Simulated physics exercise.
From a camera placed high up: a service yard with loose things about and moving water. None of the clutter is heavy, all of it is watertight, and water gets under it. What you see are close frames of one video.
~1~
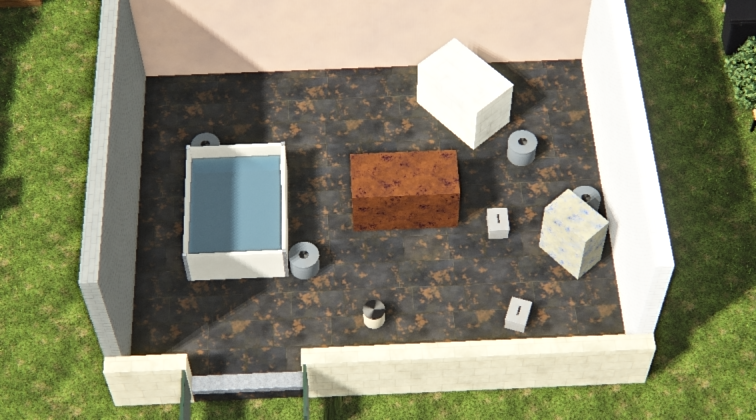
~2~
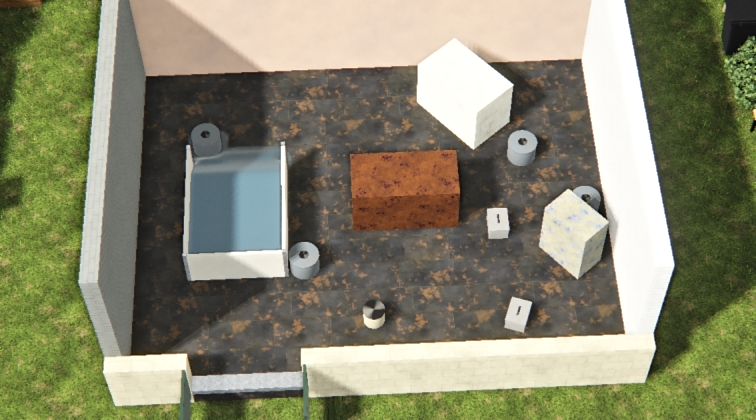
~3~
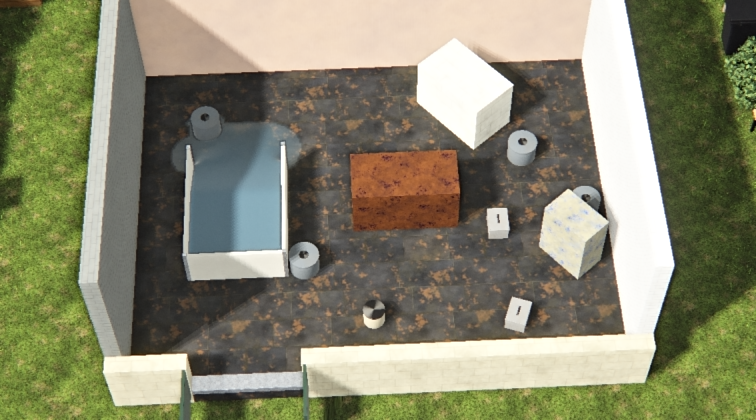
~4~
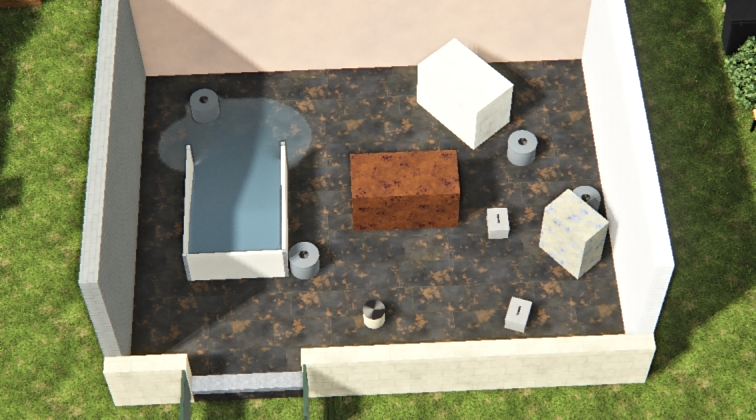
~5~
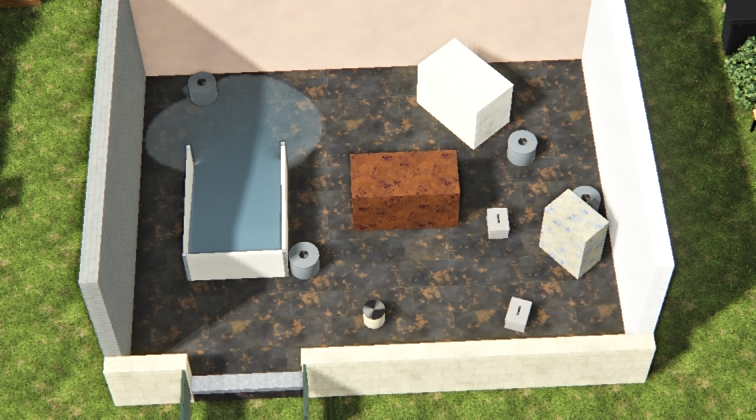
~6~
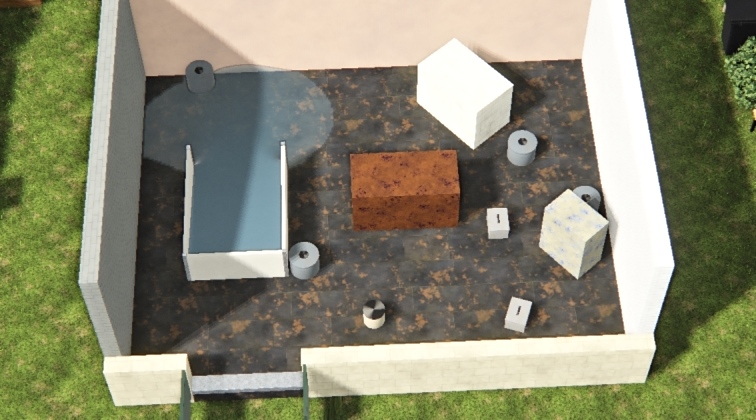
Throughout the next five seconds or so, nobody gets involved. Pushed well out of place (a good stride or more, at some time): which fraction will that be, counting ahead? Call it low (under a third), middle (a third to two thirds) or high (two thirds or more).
Low.
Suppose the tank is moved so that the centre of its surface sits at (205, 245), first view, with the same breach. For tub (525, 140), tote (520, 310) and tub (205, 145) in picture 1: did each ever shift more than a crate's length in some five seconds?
The three, one by one: Short of that, short of that and past that mark.
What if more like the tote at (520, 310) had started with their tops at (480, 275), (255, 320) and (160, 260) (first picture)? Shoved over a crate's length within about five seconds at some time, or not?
Sequence: Doesn't go far, doesn't go far, travels that far.
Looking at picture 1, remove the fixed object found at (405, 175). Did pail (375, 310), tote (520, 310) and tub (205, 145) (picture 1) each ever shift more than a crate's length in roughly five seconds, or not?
Result, listed order: Hardly budged / hardly budged / knocked clear.
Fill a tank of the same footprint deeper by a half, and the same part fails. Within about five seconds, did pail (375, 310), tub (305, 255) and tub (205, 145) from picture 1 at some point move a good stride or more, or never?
The first stayed below the mark, the next stayed below the mark, and the last passed the mark.
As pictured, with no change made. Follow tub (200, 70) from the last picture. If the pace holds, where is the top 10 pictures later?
It should be near (155, 85).
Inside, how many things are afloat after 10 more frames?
You get 1.
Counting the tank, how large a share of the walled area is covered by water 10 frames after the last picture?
My answer would be close to 25 per cent.
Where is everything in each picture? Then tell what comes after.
In the first picture, a tub at (205, 144), on the bottom; a tote at (519, 311), on the bottom; 0 of 7 have shifted.
In the second picture, a tub at (205, 135), on the bottom, close to its start; a tote at (519, 311) rests on the ground; 1 of 7 have shifted.
In the third picture, a tub at (205, 117) rests on the ground, a stride from its start; a tote at (519, 311), on the bottom; 1 of 7 have shifted.
In the fourth picture, a tub at (204, 100) rests on the ground, a stride from its start; a tote at (519, 311) rests on the ground; 1 of 7 have shifted.
In the fifth picture, a tub at (202, 82), on the bottom, a stride from its start; a tote at (519, 311), on the bottom; 1 of 7 have shifted.
In the sixth picture, a tub at (199, 70) rests on the ground, a stride from its start; a tote at (519, 311), on the bottom; 1 of 7 have shifted.
A moment on, 1 of 7 are well off their spots; 1 afloat.
Next, 1 of 7 are well off their spots; 1 afloat.
Later, 1 of 7 are well off their spots; 1 afloat.
In the end, 1 of 7 are well off their spots, and 1 have been at some point; 2 afloat.
